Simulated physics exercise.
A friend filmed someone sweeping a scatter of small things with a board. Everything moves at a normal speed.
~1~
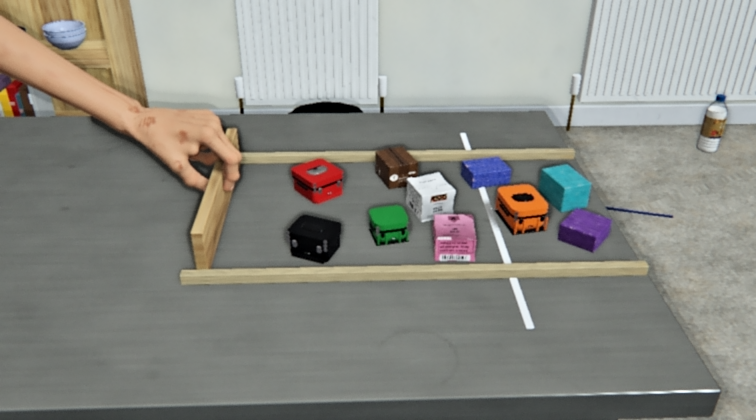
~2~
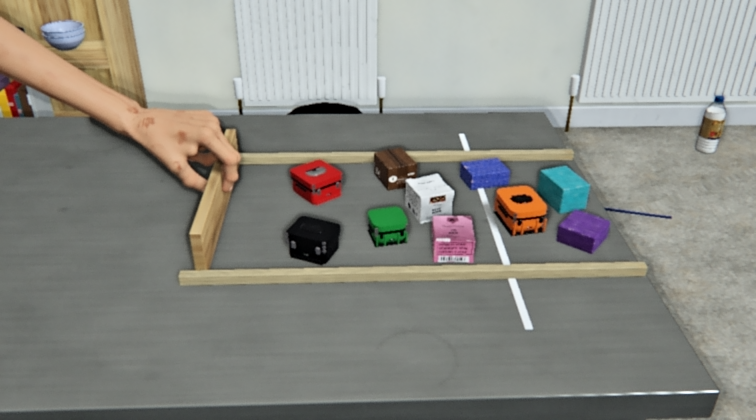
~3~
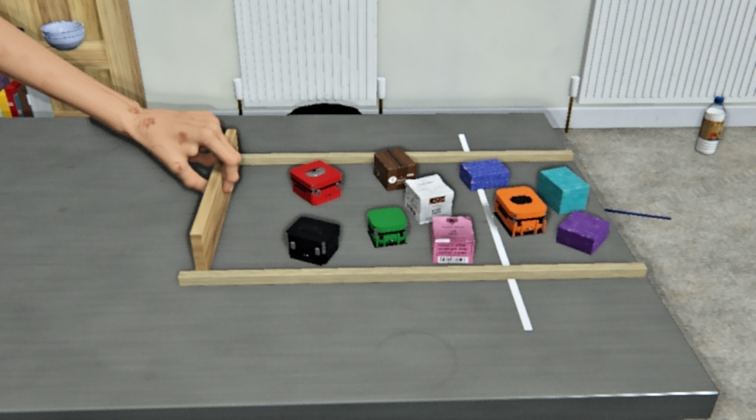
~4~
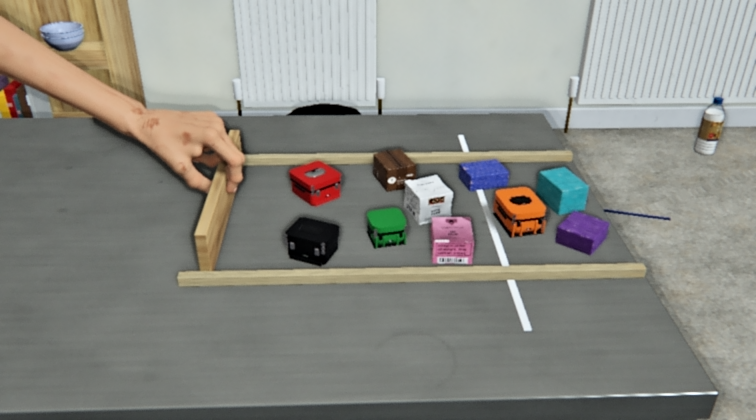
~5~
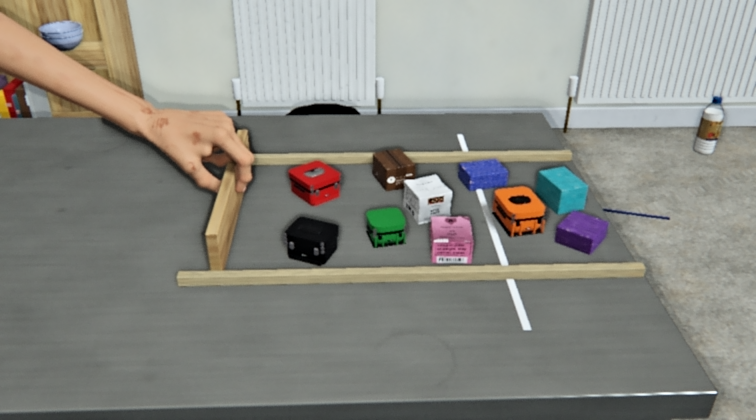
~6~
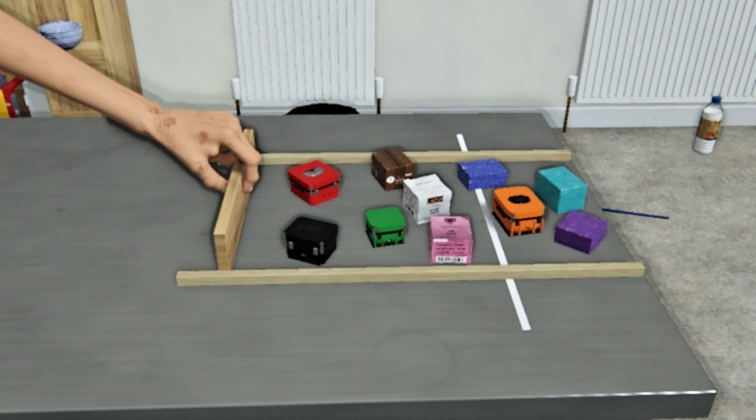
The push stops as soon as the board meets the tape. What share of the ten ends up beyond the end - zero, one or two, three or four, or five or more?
The number of pieces cleared off the edge is going to be nothing.
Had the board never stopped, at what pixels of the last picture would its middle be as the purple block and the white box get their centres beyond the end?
I'd put it close to (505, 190), and close to (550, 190) for the other one.
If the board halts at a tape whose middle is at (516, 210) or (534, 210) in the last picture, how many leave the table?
2 and 3.
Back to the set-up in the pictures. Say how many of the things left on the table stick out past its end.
The count is 2.
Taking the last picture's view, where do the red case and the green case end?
Final pixels, roughly: (500, 187) for the first, (505, 212) for the other.
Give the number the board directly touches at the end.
Looks like 4 of them, all told.
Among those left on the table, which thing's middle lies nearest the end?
The purple block.
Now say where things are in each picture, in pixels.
The first frame shows purple block (585, 230); turquoise block (564, 188); orange case (521, 209); board (219, 193); tape (489, 209).
The second frame shows turquoise block (563, 189); brown box (395, 169).
The third frame shows orange case (520, 211); red case (316, 183).
The fourth frame shows purple block (582, 233); white box (428, 200).
The fifth frame shows turquoise block (561, 190); black case (312, 242).
The sixth frame shows purple block (581, 232); turquoise block (560, 190); orange case (518, 211); board (238, 194); tape (485, 210).
Soon after, none off yet; purple block at rest near (581, 232); turquoise block at rest near (560, 190); orange case at rest near (518, 211).
After that, none off yet; purple block displaced a little near (594, 235); turquoise block moving near (565, 189); orange case displaced about its own width near (552, 211).
In the end, the number that fall off is zero.
